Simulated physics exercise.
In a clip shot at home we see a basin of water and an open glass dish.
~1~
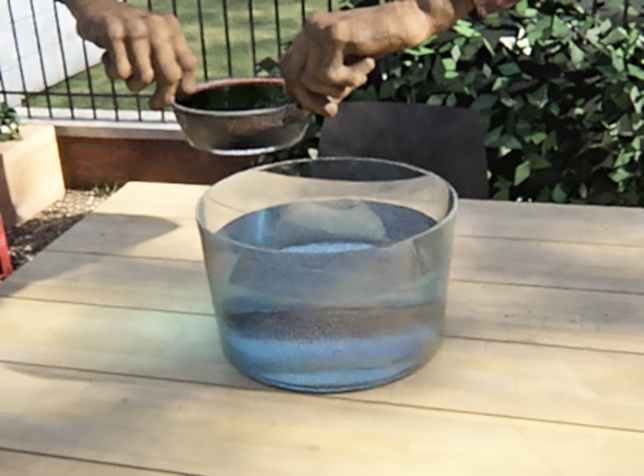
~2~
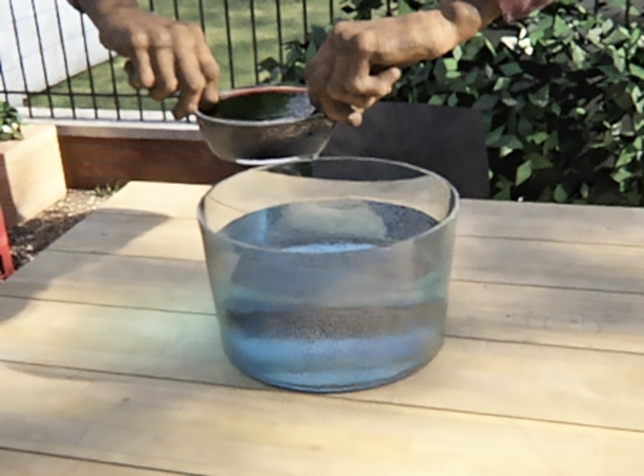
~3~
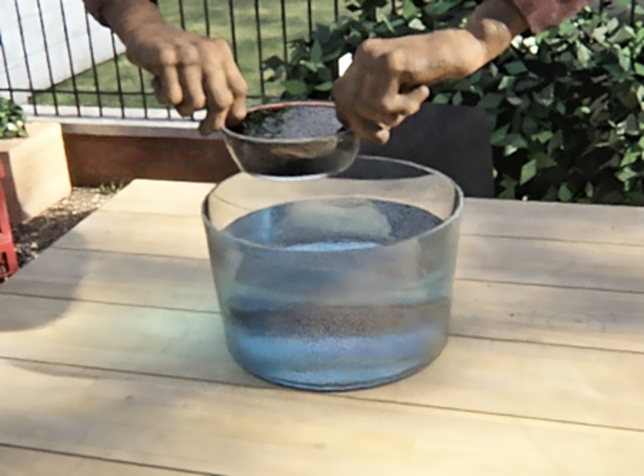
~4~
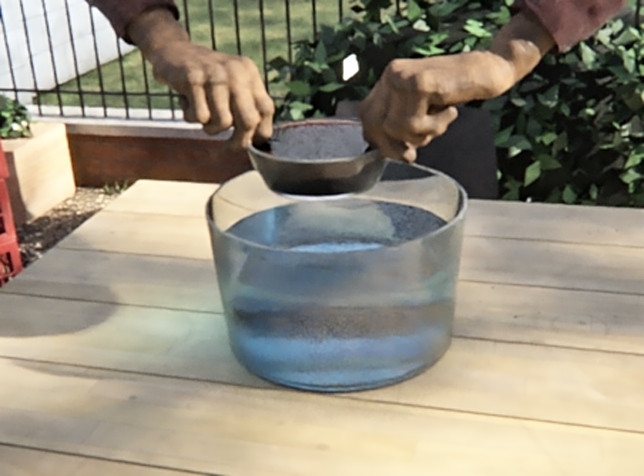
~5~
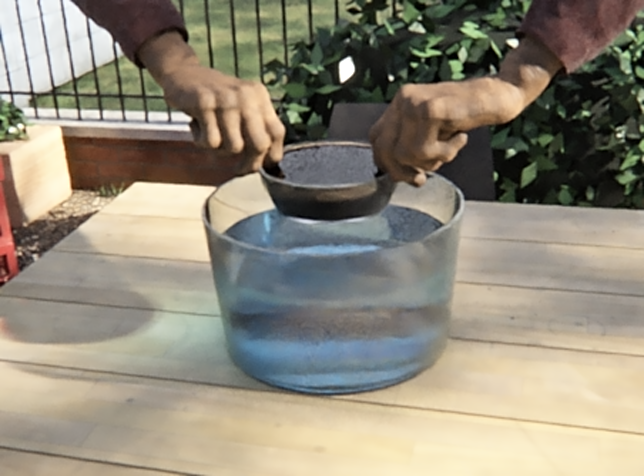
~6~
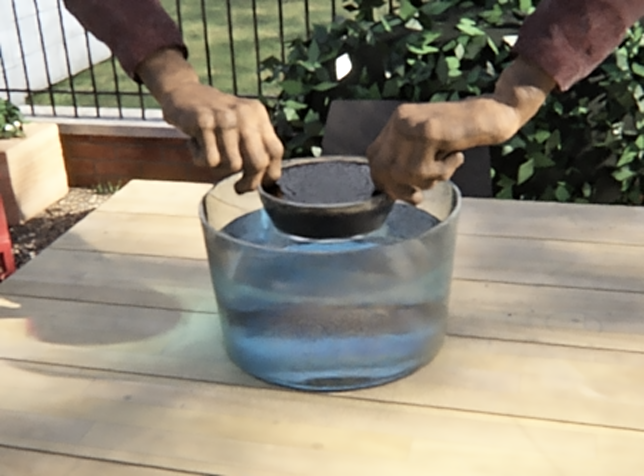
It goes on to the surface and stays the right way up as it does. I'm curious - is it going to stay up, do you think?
It heads for the bottom.
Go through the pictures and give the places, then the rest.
In the first picture, dish (245, 112) nearly full; above the basin.
In the second picture, dish nearly full, surface at (267, 106); coming down.
In the third picture, dish (295, 138) nearly full; lower.
In the fourth picture, dish nearly full, surface at (320, 141); lower still.
In the fifth picture, dish (331, 180) nearly full; close to the surface.
In the sixth picture, dish nearly full, surface at (328, 183); just over the surface.
Soon after, the dish dips into the water.
Later, water pours in over its rim.
In the end, the dish lies on the bottom.
